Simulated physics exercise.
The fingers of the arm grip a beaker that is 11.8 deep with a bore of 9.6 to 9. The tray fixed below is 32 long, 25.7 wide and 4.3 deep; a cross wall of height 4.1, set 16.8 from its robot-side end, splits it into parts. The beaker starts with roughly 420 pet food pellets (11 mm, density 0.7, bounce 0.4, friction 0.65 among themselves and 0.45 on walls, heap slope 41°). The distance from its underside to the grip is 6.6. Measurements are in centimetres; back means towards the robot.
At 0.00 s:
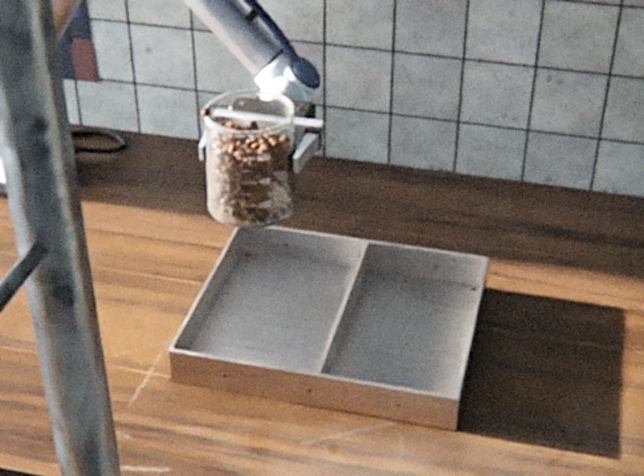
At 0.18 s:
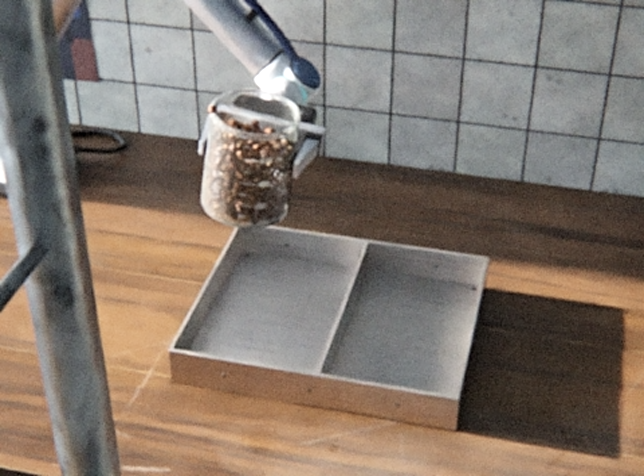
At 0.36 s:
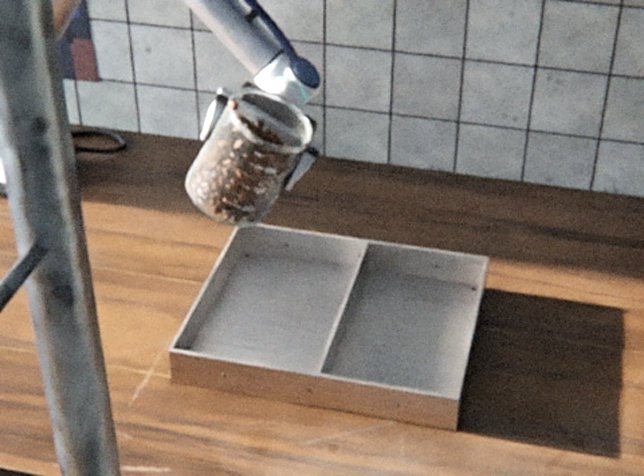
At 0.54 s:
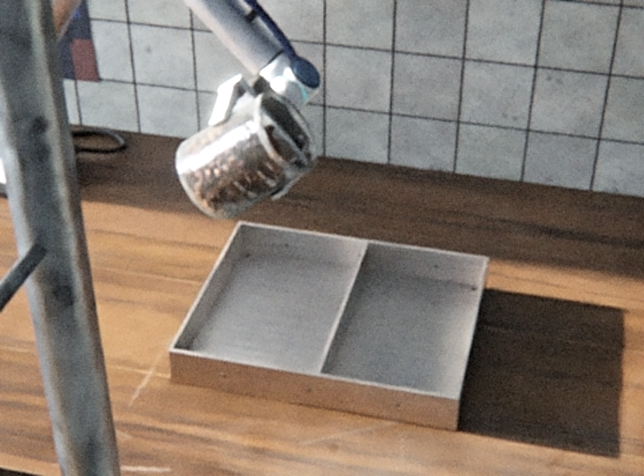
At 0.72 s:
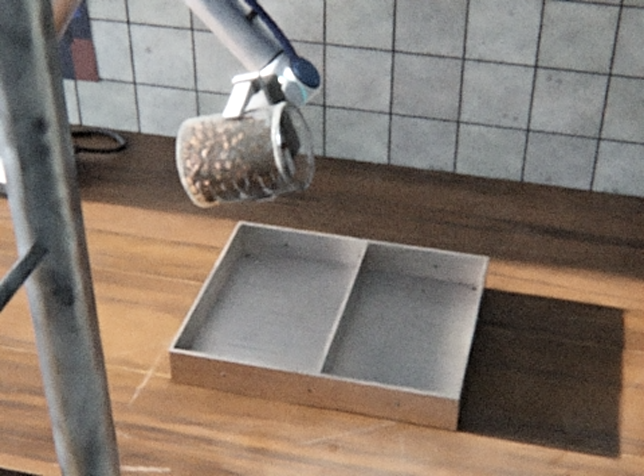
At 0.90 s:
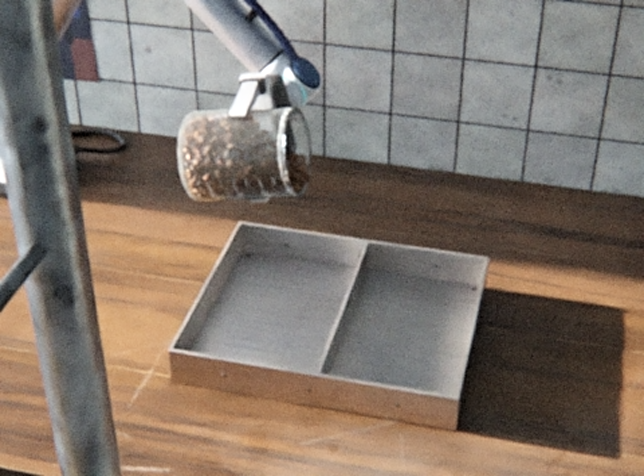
A robotic arm held a clear beaker of brown pellets above a divided, empty tray on a wooden table, then gradually tilted it until it lay nearly on its side, mouth facing right.
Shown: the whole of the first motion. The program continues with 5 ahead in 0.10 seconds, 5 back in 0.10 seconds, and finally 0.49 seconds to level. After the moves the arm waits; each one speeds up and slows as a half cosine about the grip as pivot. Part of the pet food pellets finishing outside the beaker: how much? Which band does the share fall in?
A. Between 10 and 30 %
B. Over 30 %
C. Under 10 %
Option B: Over 30 %.
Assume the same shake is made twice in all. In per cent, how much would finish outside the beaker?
55 per cent or so.
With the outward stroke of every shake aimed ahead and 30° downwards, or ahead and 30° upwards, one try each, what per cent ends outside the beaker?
It comes to around 15 per cent on the first try and around 65 per cent on the second.
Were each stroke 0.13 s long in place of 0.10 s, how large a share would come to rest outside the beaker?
I'd expect close to 25 per cent then.
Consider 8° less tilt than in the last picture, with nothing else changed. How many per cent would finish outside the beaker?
Then something close to 25 in a hundred.
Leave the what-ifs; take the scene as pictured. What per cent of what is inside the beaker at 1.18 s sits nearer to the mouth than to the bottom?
Share in the mouth half: About 50 %.
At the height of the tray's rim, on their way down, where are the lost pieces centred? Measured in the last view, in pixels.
They come down centred close to (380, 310).
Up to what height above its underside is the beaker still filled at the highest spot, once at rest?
Around 8.0 cm above the underside.
By 1.18 s, tilted 74° forward, highest piece 25 above the table; 273 in the beaker, 9 in the far-side part, 143 in flight or on a rim.
By 1.45 s, tilted 14° forward, highest piece 28 above the table; 258 in the beaker, 129 in the far-side part, 36 in the robot-side part, 1 on the table or floor, 1 in flight or on a rim.
By 1.79 s, level, highest piece 25 above the table; 258 in the beaker, 130 in the far-side part, 36 in the robot-side part, 1 on the table or floor.
By 2.84 s, level, highest piece 25 above the table; 258 in the beaker, 130 in the far-side part, 36 in the robot-side part, 1 on the table or floor.
Final count, 258 in the beaker, 130 in the far-side part, 36 in the robot-side part, 1 on the table or floor. That is 39 % outside the beaker.
